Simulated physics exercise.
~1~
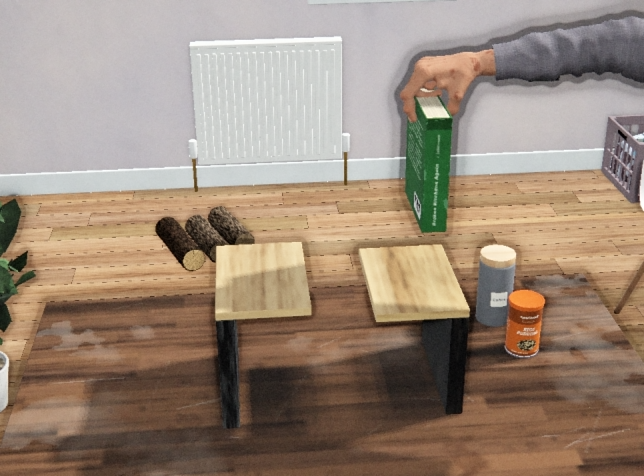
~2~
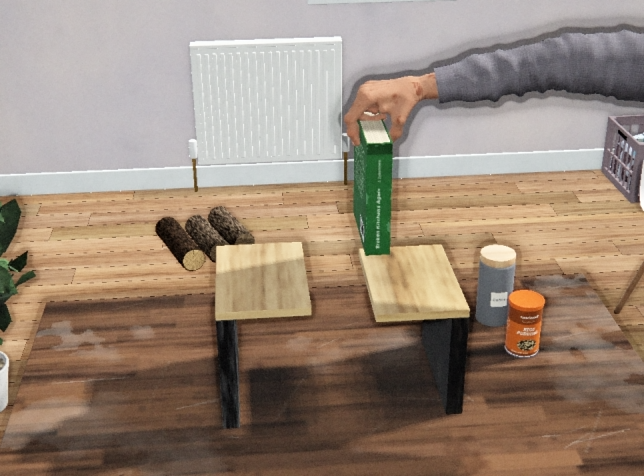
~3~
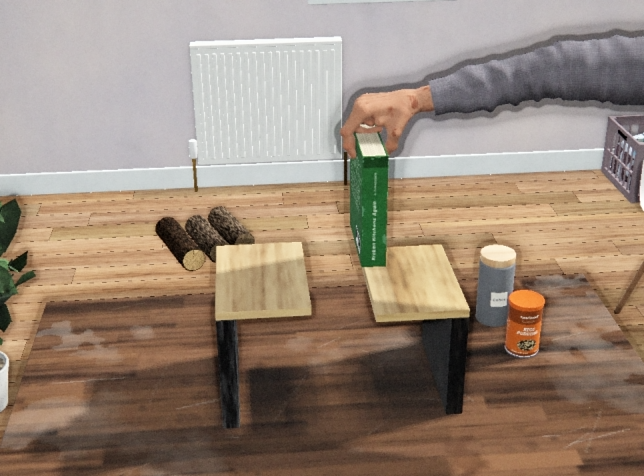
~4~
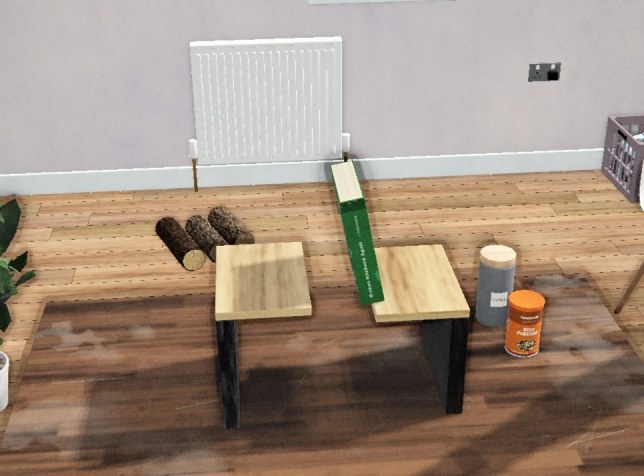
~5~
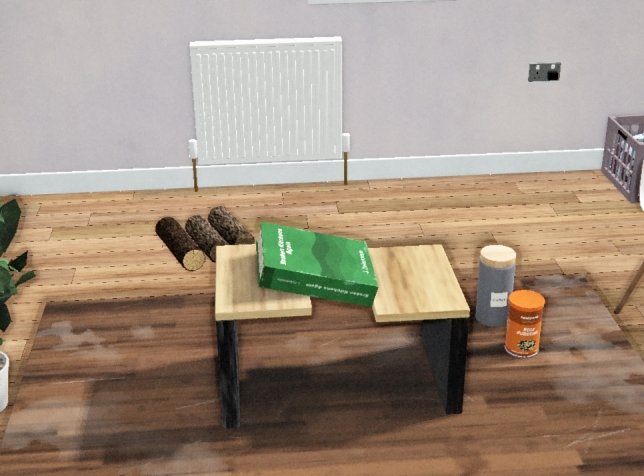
Green book lowered by a hand onto the right wooden stand's inner edge, tipping left once released and lying across the gap.
